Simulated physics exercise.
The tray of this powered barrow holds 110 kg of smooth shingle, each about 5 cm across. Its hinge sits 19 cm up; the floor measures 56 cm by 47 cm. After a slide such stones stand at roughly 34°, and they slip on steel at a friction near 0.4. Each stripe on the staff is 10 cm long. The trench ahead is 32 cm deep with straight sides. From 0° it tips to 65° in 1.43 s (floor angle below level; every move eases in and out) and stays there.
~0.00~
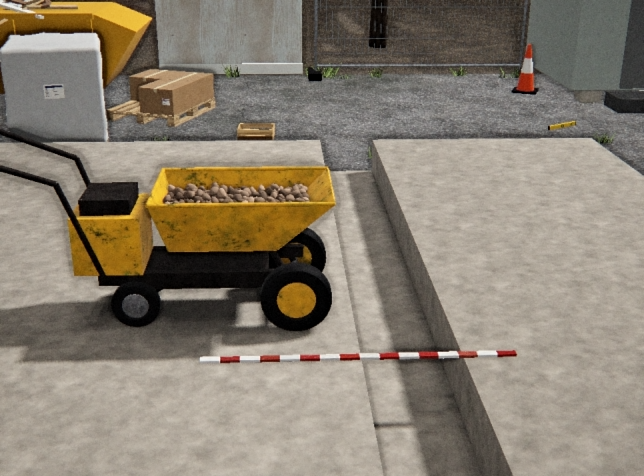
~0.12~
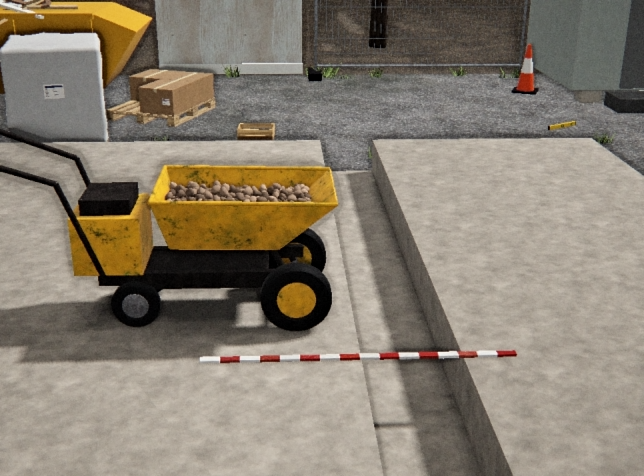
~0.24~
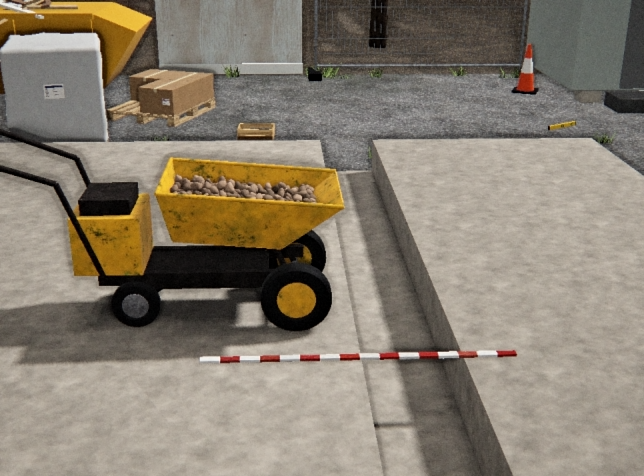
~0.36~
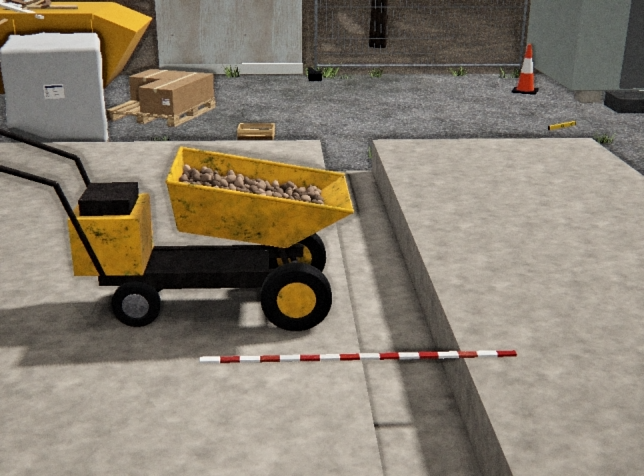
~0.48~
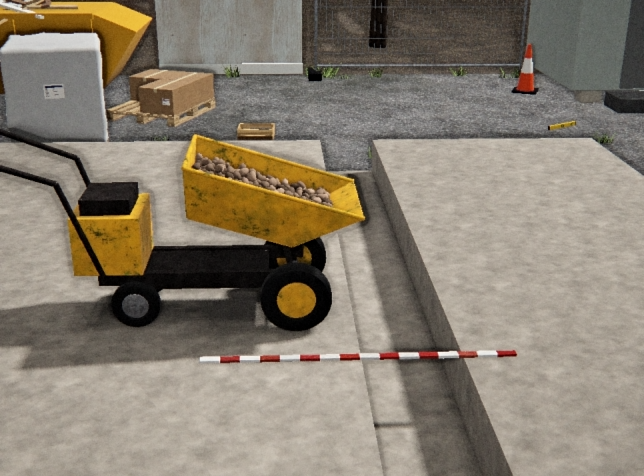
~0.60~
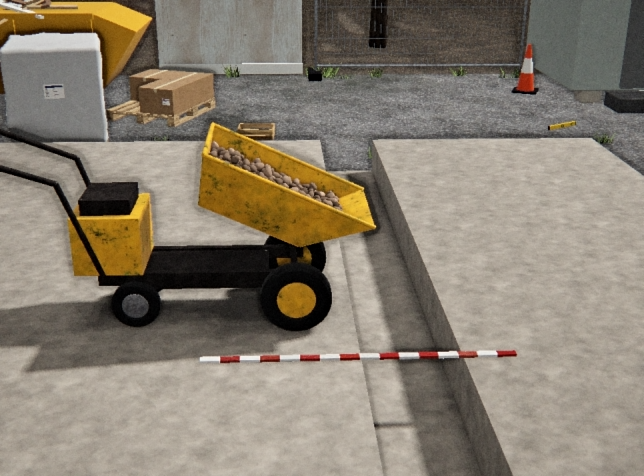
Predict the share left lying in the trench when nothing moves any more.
Roughly 60 per cent ends in the trench.
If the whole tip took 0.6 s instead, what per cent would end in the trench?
In that case some 40 per cent.
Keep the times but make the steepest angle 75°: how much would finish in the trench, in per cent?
Then about 70 per cent.
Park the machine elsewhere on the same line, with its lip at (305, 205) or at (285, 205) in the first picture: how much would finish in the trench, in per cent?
First some 95, then 100 per cent.
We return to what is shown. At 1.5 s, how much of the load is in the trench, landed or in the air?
About 40 per cent by then.
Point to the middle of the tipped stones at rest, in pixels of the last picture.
Around (430, 338).
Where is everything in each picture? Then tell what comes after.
Lip at (335, 204), floor tilted 0°, highest stones at (217, 192), in the first frame.
Lip at (338, 205), floor tilted 1°, highest stones at (219, 190); the stones move at 0.2 m/s on average, in the second frame.
Lip at (344, 207), floor tilted 5°, highest stones at (205, 185); the stones move at 0.4 m/s on average, in the third frame.
Lip at (353, 212), floor tilted 10°, highest stones at (200, 175); the stones move at 0.5 m/s on average, in the fourth frame.
Lip at (364, 219), floor tilted 17°, highest stones at (208, 166); the stones move at 0.6 m/s on average, in the fifth frame.
Lip at (375, 228), floor tilted 25°, highest stones at (217, 154); the stones move at 0.6 m/s on average, in the sixth frame.
After 1.1 s the floor is at 55°; 100 % in the tray; the foremost stones are at (396, 252).
After 1.5 s the floor is at 65°; 41 % in the tray, 38 % in the trench, 21 % past the trench; the foremost stones are at (496, 302).
After 1.9 s the floor is at 65°; 9 % in the tray, 51 % in the trench, 40 % past the trench; the foremost stones are at (576, 301).
After 3.8 s the floor is at 65°; 0 % in the tray, 60 % in the trench, 40 % past the trench; the foremost stones are past the picture's edge.
